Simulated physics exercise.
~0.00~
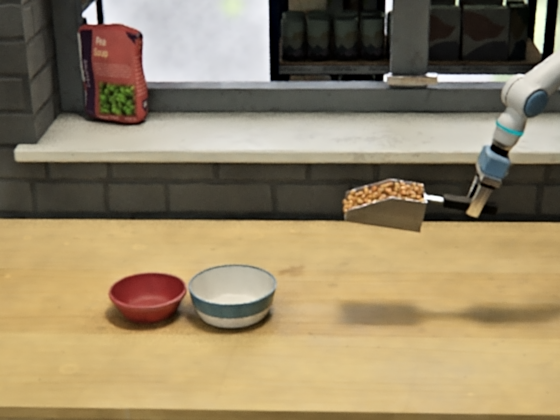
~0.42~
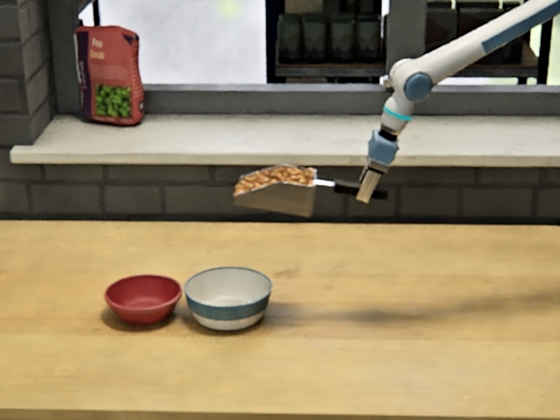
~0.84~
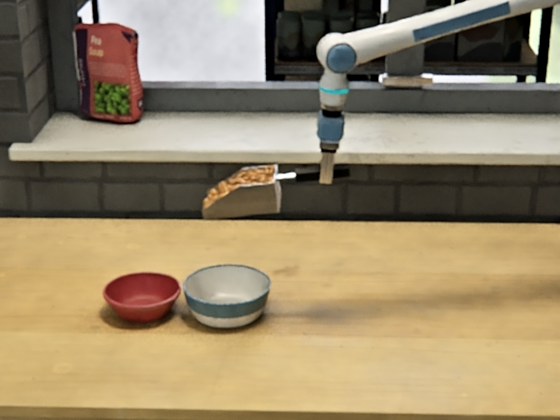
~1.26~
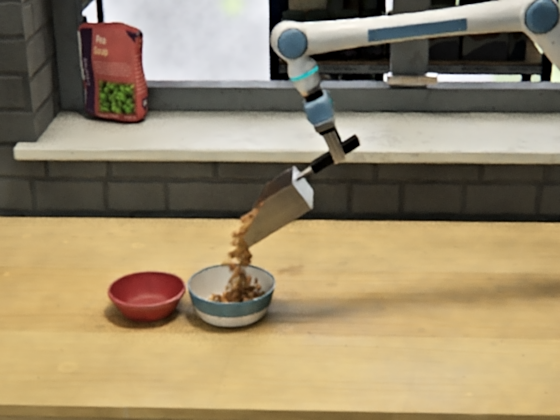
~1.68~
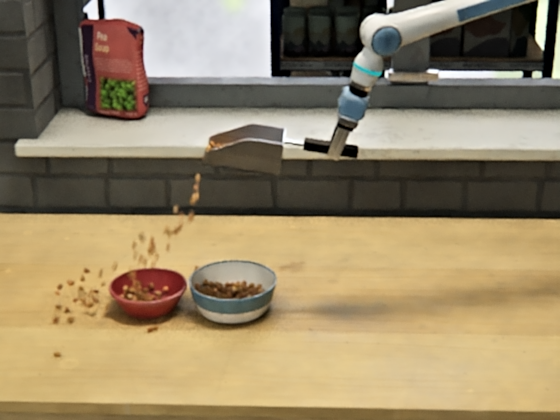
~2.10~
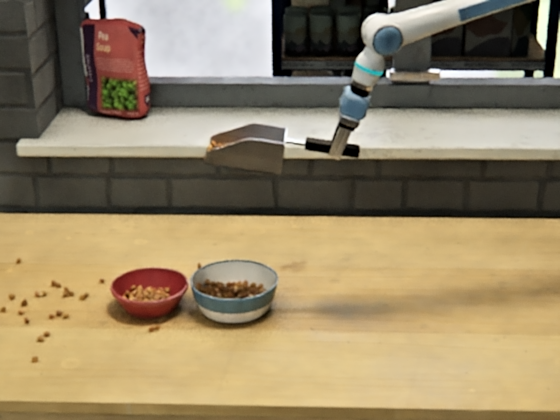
The clip opens with a robot arm holding a metal scoop heaped with dried beans above a wooden counter, to the right of a red bowl and a white-and-blue bowl. The arm carries the scoop left toward the bowls and begins tipping it forward. It then tilts steeply, and beans stream into the white-and-blue bowl. Next the scoop rises, moves left and levels out, while more beans fly into the red bowl and scatter around it. Finally, the scoop hangs still, with beans in both bowls and a few strewn across the counter at left.
